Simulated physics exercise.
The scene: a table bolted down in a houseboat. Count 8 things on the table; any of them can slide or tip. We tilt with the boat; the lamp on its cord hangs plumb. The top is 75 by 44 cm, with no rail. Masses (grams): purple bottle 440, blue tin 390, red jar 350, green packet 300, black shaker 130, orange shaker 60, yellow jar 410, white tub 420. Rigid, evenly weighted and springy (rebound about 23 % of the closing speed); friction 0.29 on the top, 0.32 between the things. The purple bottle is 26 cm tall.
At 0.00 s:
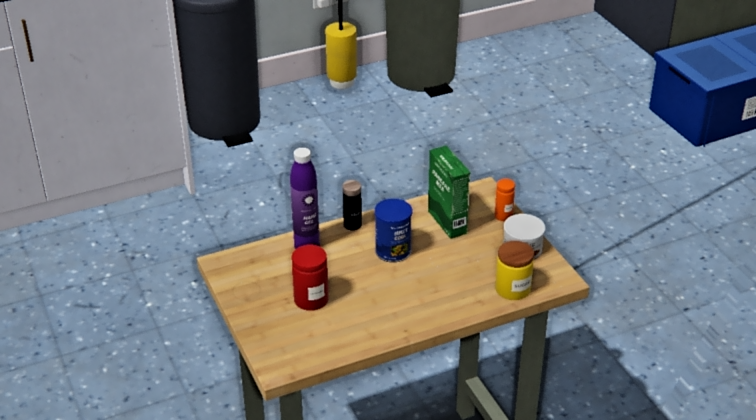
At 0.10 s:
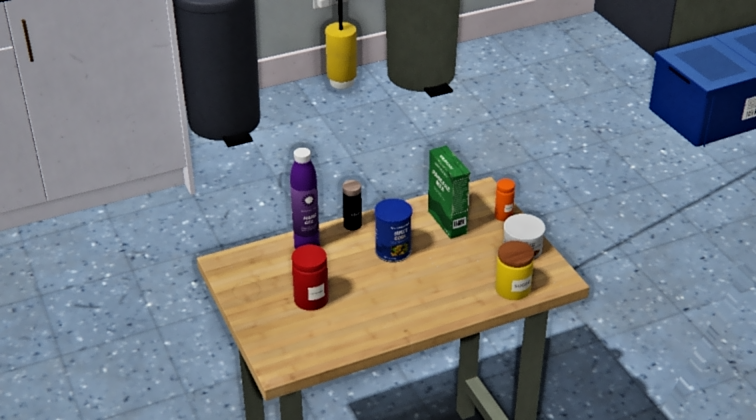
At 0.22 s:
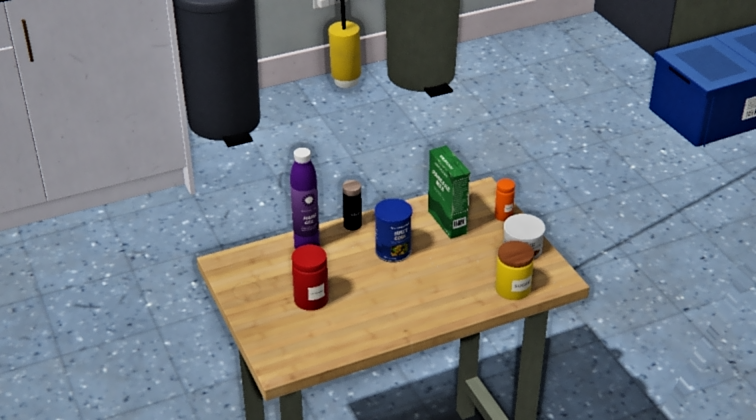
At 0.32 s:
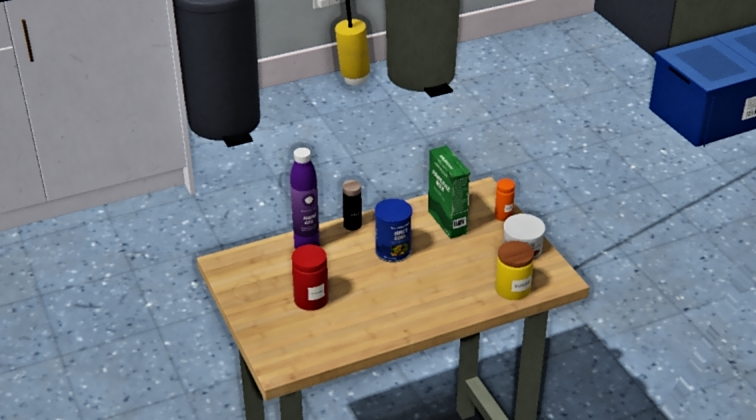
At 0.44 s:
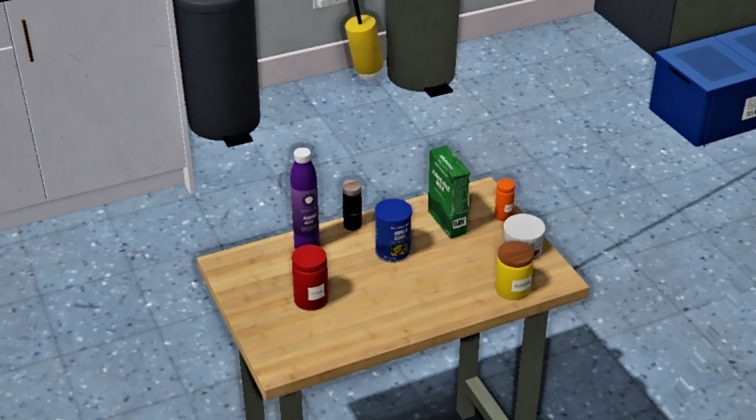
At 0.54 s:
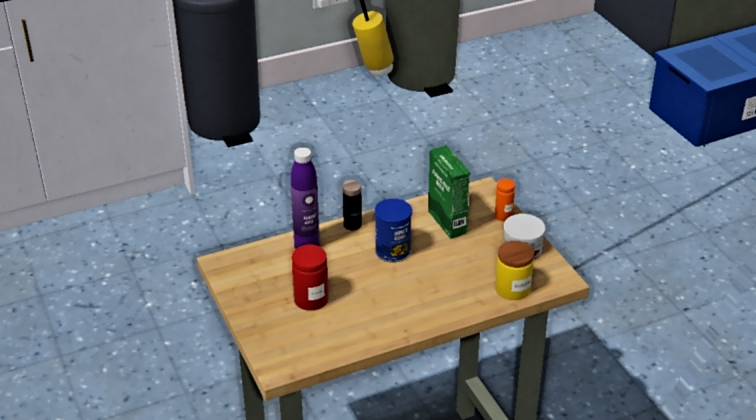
A light wooden table with dark legs stands on a speckled blue floor, seen from above at an angle, with bins, a white cabinet and a blue box behind it. On it are a purple bottle, red jar, black shaker, blue tin, green packet, orange shaker, white tub and yellow jar. The hanging yellow lamp, upright at first, swings rightward and slants, while the tabletop things and view stay still.
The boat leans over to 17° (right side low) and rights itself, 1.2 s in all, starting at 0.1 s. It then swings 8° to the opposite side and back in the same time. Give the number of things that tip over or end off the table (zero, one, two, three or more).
In all, at least three.
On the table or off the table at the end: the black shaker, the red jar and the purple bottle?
The black shaker finishes off the table; the red jar ends on the table; the purple bottle is still on the table.
By 1.14 s, floor tilted 3°, right side down; orange shaker now off the table; purple bottle rocked 71° off its seat near (368, 208); green packet rocked 68° off its seat.
By 1.34 s, boat level; black shaker now off the table; purple bottle on its side near (382, 222); green packet on its side.
By 1.54 s, floor tilted 3°, left side down; purple bottle on its side near (383, 222); green packet on its side.
By 1.84 s, floor tilted 8°, left side down; purple bottle on its side near (383, 222); green packet on its side.
When it is over (3.0 s), off the table, black shaker and orange shaker; lying over on the table, purple bottle and green packet; the other 4 within 5 cm of the start. End places, in pixels of the last picture, purple bottle near (383, 222), blue tin near (394, 231).
